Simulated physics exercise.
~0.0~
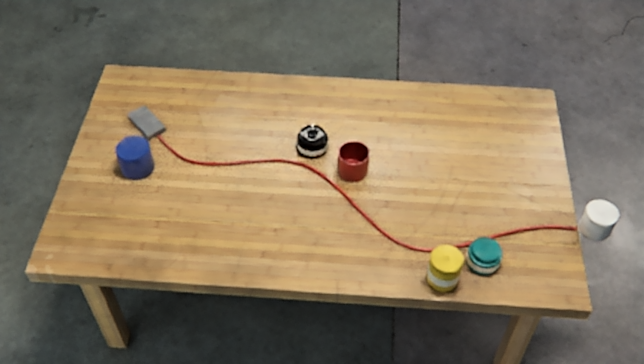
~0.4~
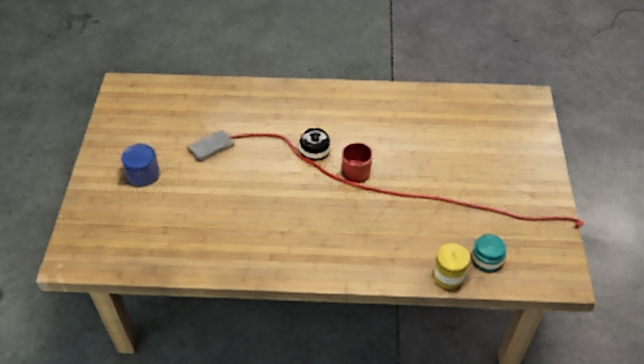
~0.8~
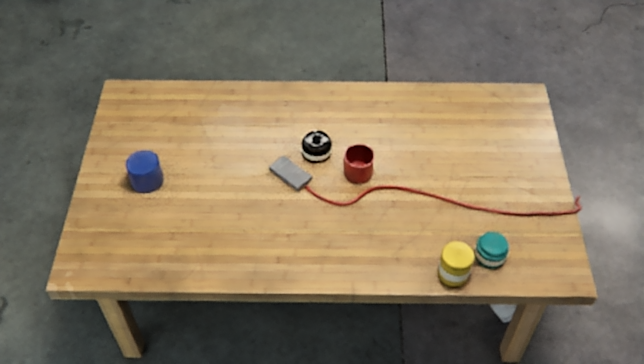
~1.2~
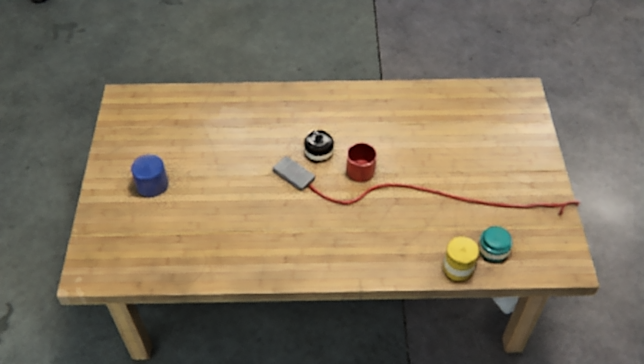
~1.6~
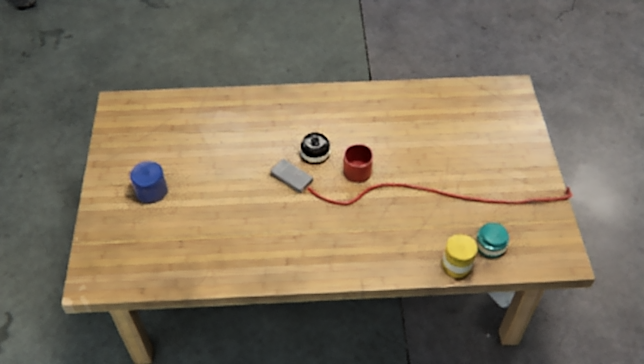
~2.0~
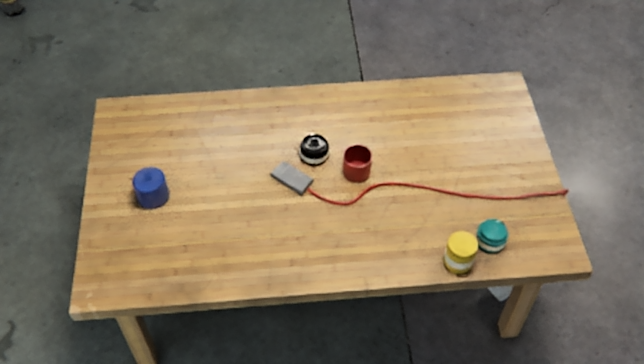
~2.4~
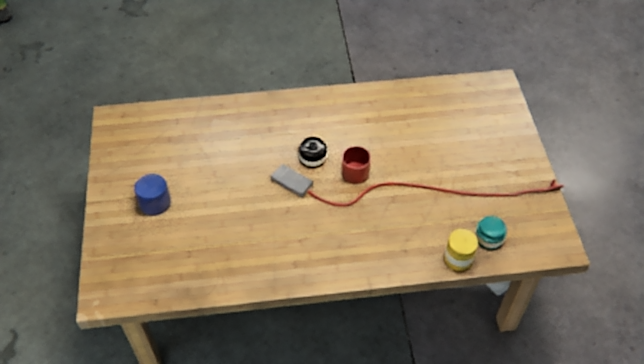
At first, a grey phone lies near a blue tub on a wooden workbench, joined by a red cable to a white speaker just off the right edge. The speaker drops out of sight, and the cable drags the phone rightward across the tabletop. The phone stops near the black jar and red mug, turned at a new angle, while the speaker shows partly beneath the bench's lower right side. The yellow tin, teal jar and other containers stay put. As the view drifts sideways, the phone rests mid-table, its cable stretching in a curve to the right edge.
